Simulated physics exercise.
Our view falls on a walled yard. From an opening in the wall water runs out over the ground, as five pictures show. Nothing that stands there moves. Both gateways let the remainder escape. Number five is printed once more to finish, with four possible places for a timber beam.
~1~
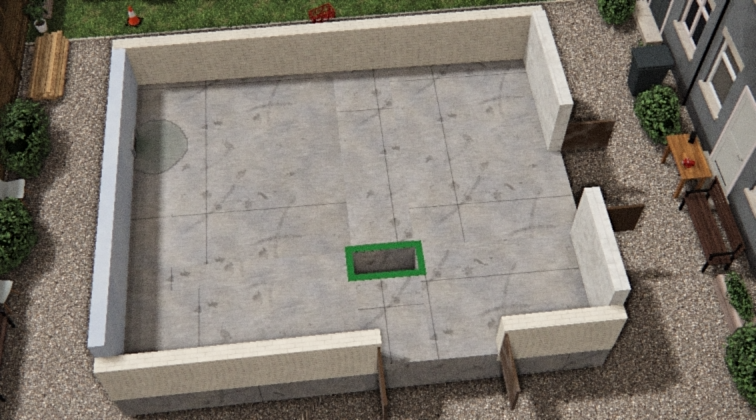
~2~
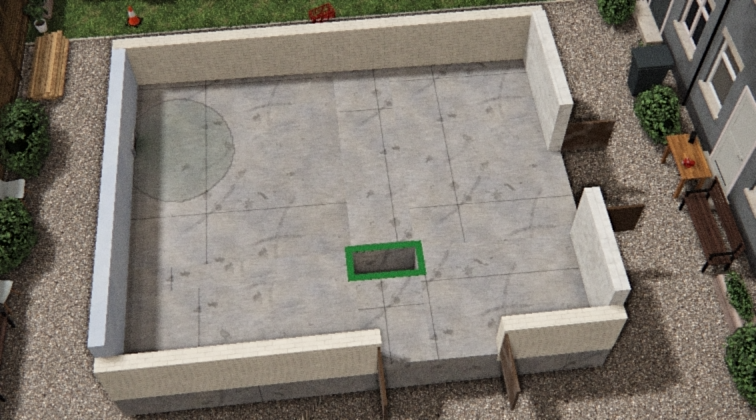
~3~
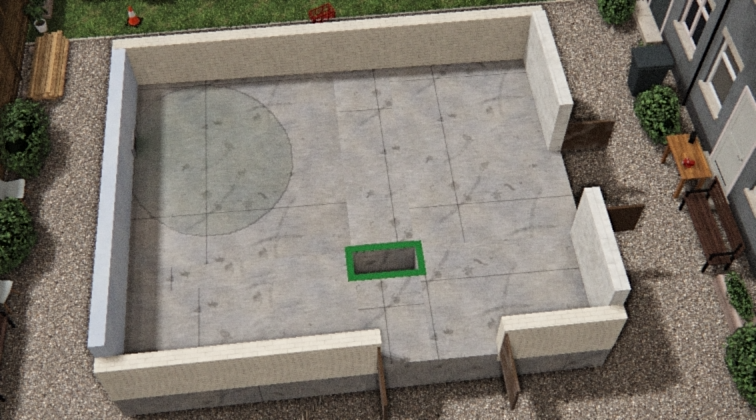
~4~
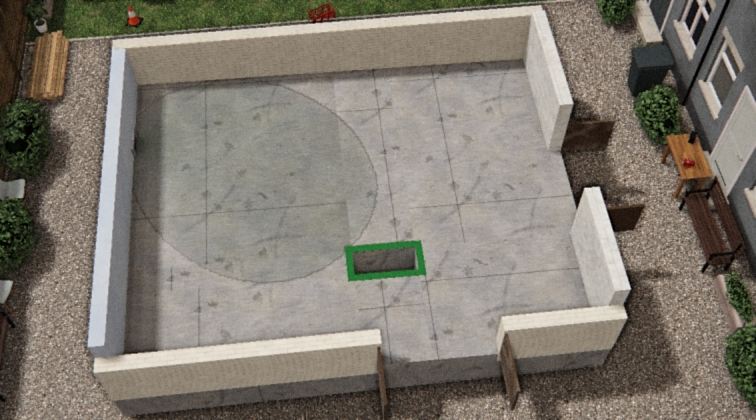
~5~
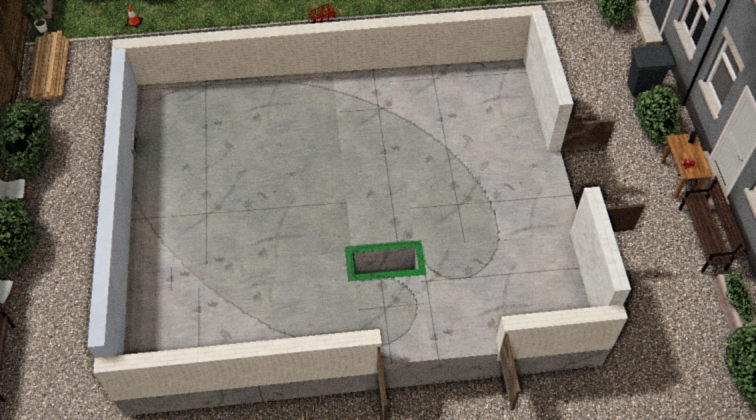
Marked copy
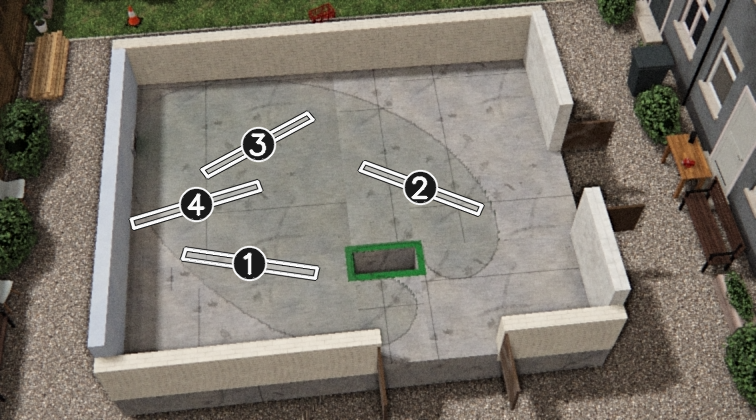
A walled yard with a grey paved floor, pale walls and open gates at the right and bottom is seen from high above, the view unmoving. A green-edged gully sits right of centre near the bottom, with gravel, shrubs and benches outside. A dark wet patch spreads from the upper left across the floor, growing rightward and downward until it reaches the gully and curls around both its sides.
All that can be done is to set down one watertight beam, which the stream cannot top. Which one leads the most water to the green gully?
The best place is 1.
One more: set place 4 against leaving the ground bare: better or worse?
It is worse.
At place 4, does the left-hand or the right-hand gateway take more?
The right one.
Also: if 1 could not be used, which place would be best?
Place 2.
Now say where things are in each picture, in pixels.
The first frame shows outfall at (133, 143); green gully at (385, 261); open gate at (438, 346); open gate at (559, 191); front seen at (178, 131), 2 % of the ground wet; green gully still dry.
The second frame shows front seen at (227, 158), 7 % of the ground wet; green gully still dry.
The third frame shows front seen at (289, 159), 16 % of the ground wet; green gully still dry.
The fourth frame shows front seen at (362, 222), 31 % of the ground wet; green gully still dry.
The fifth frame shows front seen at (493, 226), 49 % of the ground wet; green gully taking water.
On the marked copy, 1 from (184, 253) to (316, 273); 2 from (362, 166) to (480, 209); 3 from (204, 173) to (310, 116); 4 from (132, 223) to (259, 185).
With 1, about 42 % of the stream goes into the green gully, about 57 % out by the gates.
With 2, about 29 % of the stream goes into the green gully, about 69 % out by the gates.
With 3, about 14 % of the stream goes into the green gully, about 77 % out by the gates.
With 4, about 16 % of the stream goes into the green gully, about 83 % out by the gates.
